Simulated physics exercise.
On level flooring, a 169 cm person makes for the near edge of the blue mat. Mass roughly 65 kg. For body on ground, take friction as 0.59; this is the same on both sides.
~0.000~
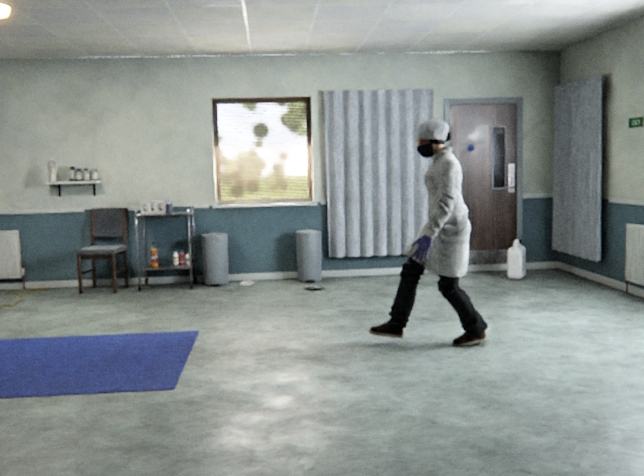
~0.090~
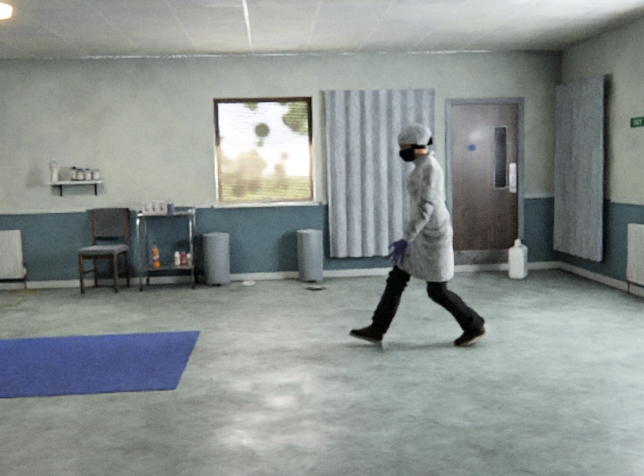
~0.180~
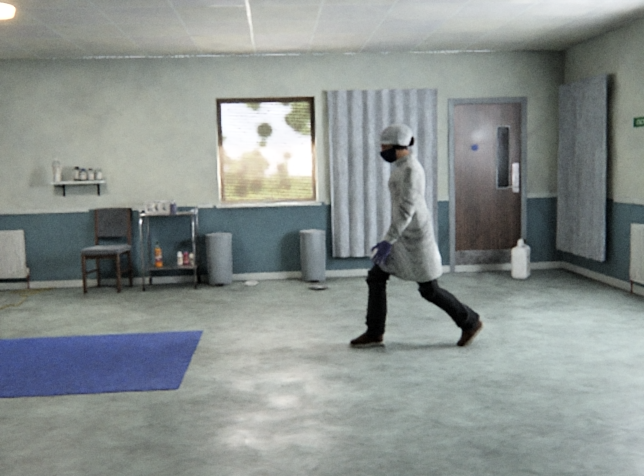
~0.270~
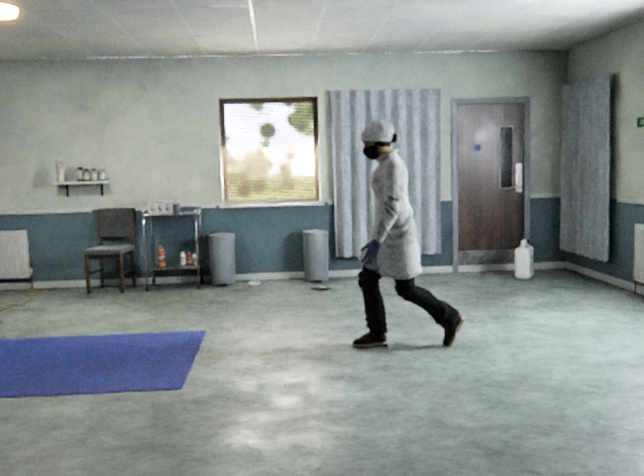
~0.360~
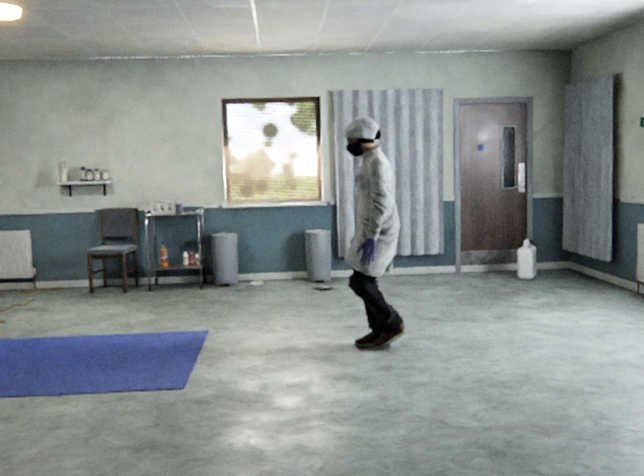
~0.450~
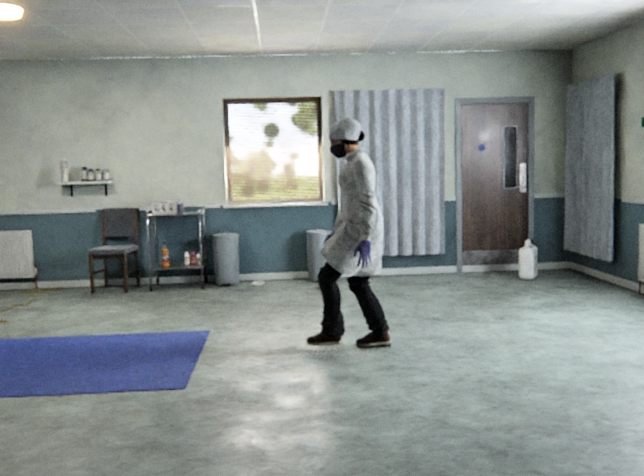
A person in a white coat, pale head covering, dark face mask, purple gloves and dark trousers is seen side-on from across a pale-floored room with blue lower walls. A blue mat lies at left, with a chair, trolley and window behind, and grey curtains and a brown door farther right. The person walks leftward with steady strides, while the view shifts very slightly.
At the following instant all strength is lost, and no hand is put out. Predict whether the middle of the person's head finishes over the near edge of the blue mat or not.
It oversteps the line.
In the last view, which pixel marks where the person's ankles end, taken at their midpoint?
Estimate: About (233, 339).
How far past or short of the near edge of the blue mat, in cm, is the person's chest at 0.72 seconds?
Some 80 cm short of it.
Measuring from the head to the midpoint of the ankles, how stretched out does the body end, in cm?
I'd put it at roughly 60 centimetres.
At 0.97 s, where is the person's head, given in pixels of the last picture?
Close to (224, 261).
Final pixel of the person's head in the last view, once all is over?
You'll find it around (155, 358) at the end.
After 0.72 s the person's head is 74 cm short of the near edge of the blue mat, near (298, 202) in the last picture's view; the person's chest 79 cm short of the near edge of the blue mat.
After 0.97 s the person's head is 21 cm short of the near edge of the blue mat, near (224, 261) in the last picture's view; the person's chest 34 cm short of the near edge of the blue mat.
After 1.27 s the person's head is 23 cm past the near edge of the blue mat, near (157, 354) in the last picture's view; the person's chest 2 cm short of the near edge of the blue mat.
Final state at 3.2 s, person's hips stop short of the near edge of the blue mat; person's head crosses the near edge of the blue mat.
